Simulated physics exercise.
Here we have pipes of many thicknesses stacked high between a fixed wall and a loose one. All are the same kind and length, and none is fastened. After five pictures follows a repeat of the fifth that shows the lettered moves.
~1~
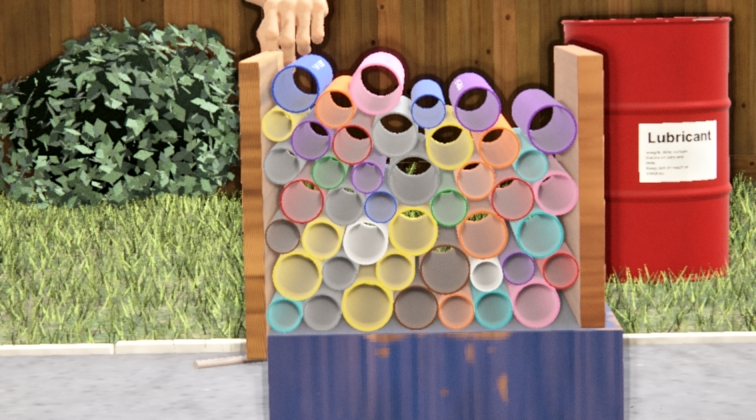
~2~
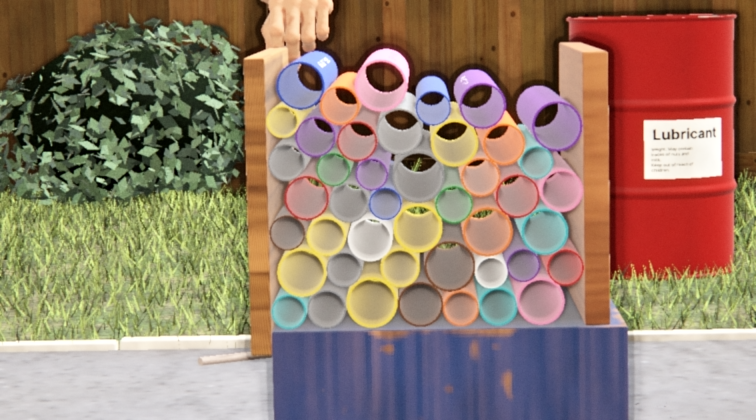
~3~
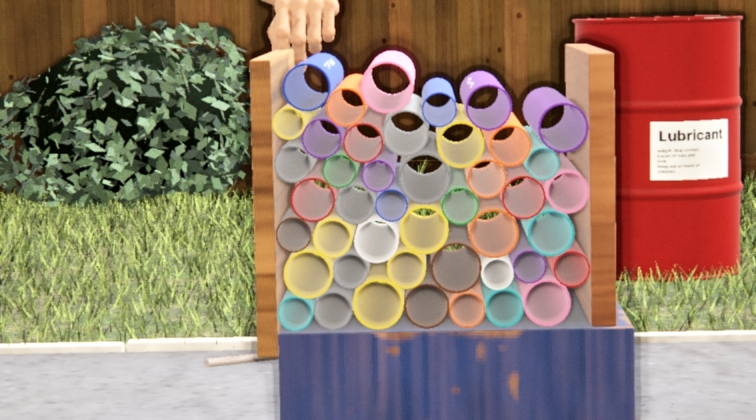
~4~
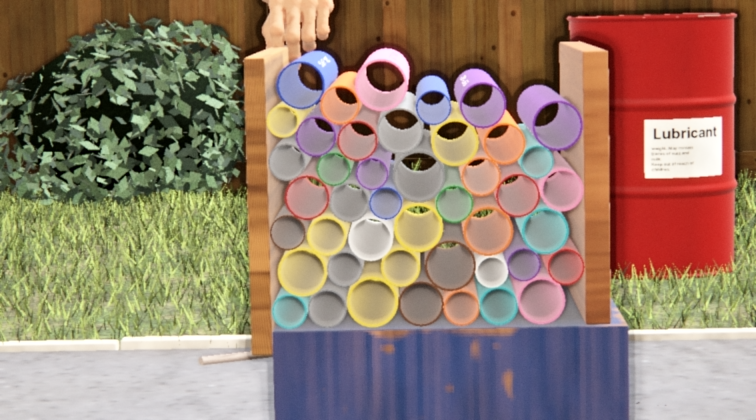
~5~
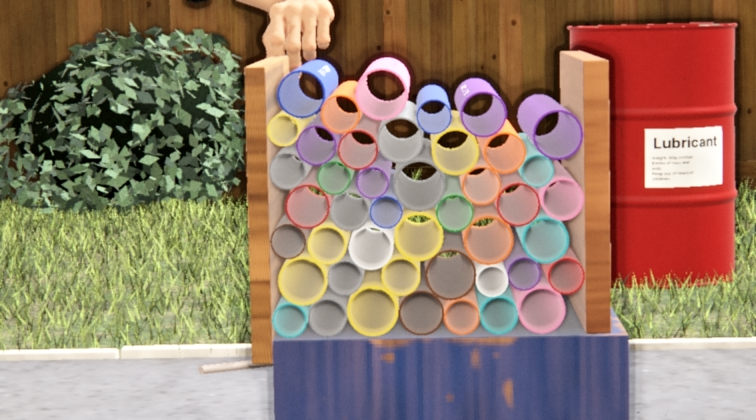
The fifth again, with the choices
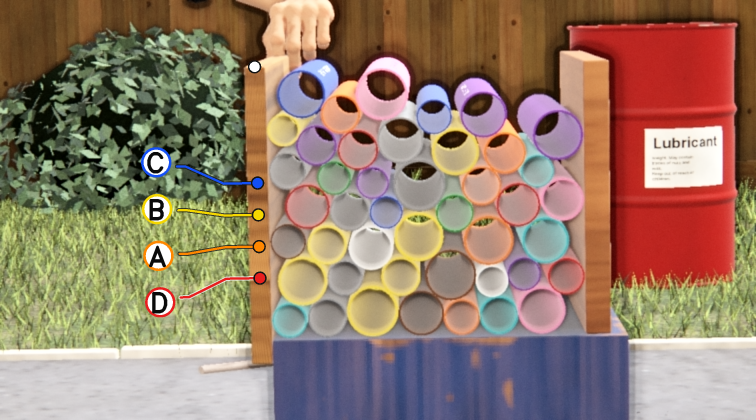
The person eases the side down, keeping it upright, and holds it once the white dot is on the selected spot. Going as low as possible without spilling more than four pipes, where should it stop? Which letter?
Slide it to C.
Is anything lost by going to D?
At D: Yes.
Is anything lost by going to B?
Yes.
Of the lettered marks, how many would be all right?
One of them.
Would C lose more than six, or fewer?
At C, fewer than six.
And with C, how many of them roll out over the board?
With C, two.
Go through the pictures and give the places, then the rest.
The first picture shows a brown pipe (283, 236); a red pipe (302, 201); a green pipe (328, 173).
The second picture shows a green pipe (333, 170); an orange pipe (481, 177).
The third picture shows an orange pipe (510, 145); a blue pipe (307, 88).
The fourth picture shows side board (273, 187).
The fifth picture shows a turquoise pipe (499, 315); a grey pipe (345, 278); a brown pipe (288, 241).
On the copy, A at (259, 246); B at (258, 215); C at (258, 183); D at (260, 278); the white dot at (255, 67).
On C. First, top of the board (268, 125).
Then, top of the board (269, 182).
Finally, top of the board (269, 182), two out over the board.
By contrast, A five out over the board; B five out over the board; D more than four out over the board.
